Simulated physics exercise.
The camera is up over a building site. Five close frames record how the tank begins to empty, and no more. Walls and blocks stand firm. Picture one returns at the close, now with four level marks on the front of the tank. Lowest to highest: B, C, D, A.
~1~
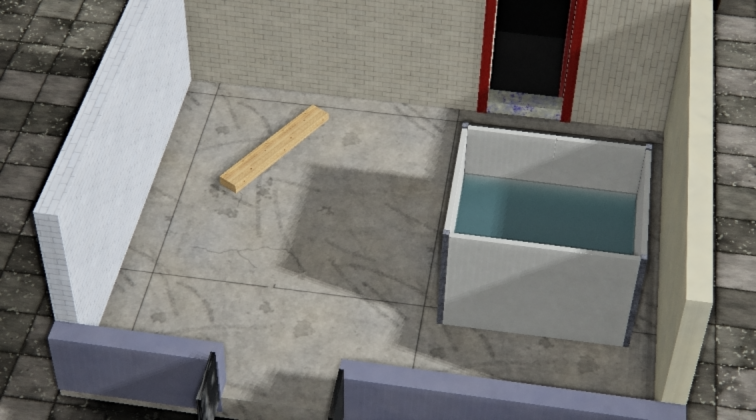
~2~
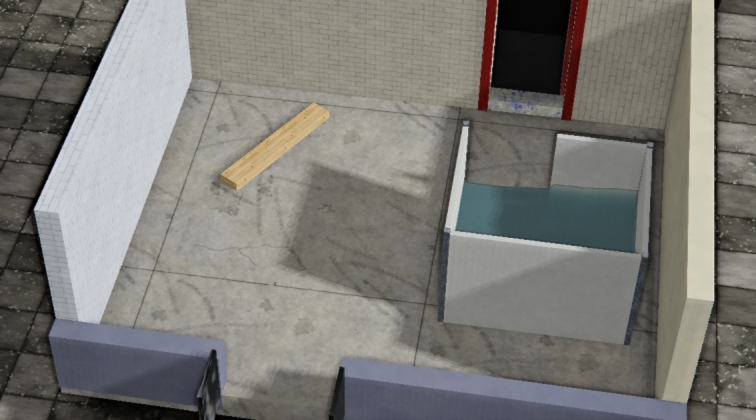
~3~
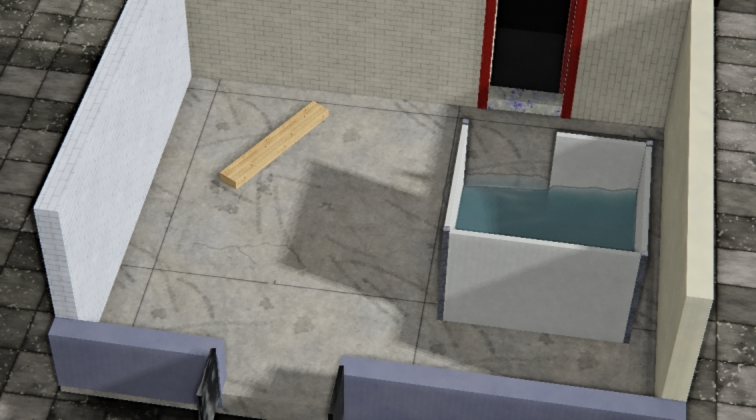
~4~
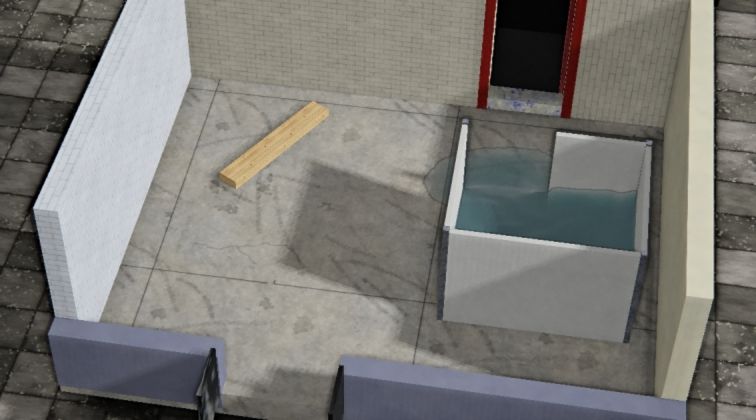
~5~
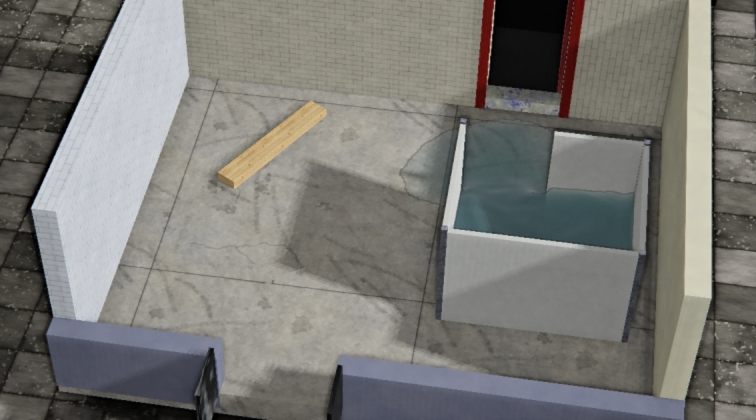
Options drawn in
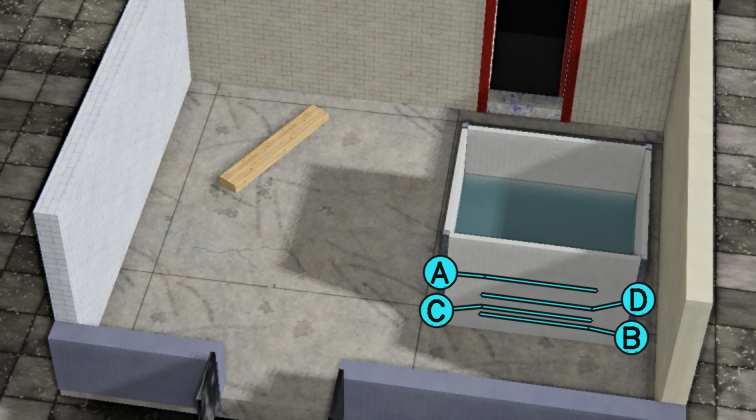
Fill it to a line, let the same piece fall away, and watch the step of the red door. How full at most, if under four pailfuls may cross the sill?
That is mark C.
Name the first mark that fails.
Mark D.
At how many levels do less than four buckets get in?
Two.
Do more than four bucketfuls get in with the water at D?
Yes, it does.
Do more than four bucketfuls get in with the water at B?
No, not at all.
On the marked copy, A at (539, 283); B at (534, 320); C at (535, 313); D at (537, 301); from the bottom up B, C, D, A.
With A, dozens of bucketfuls pour in.
With B, nothing gets over.
With C, a bucket or two gets in.
With D, about 10 bucketfuls get in.
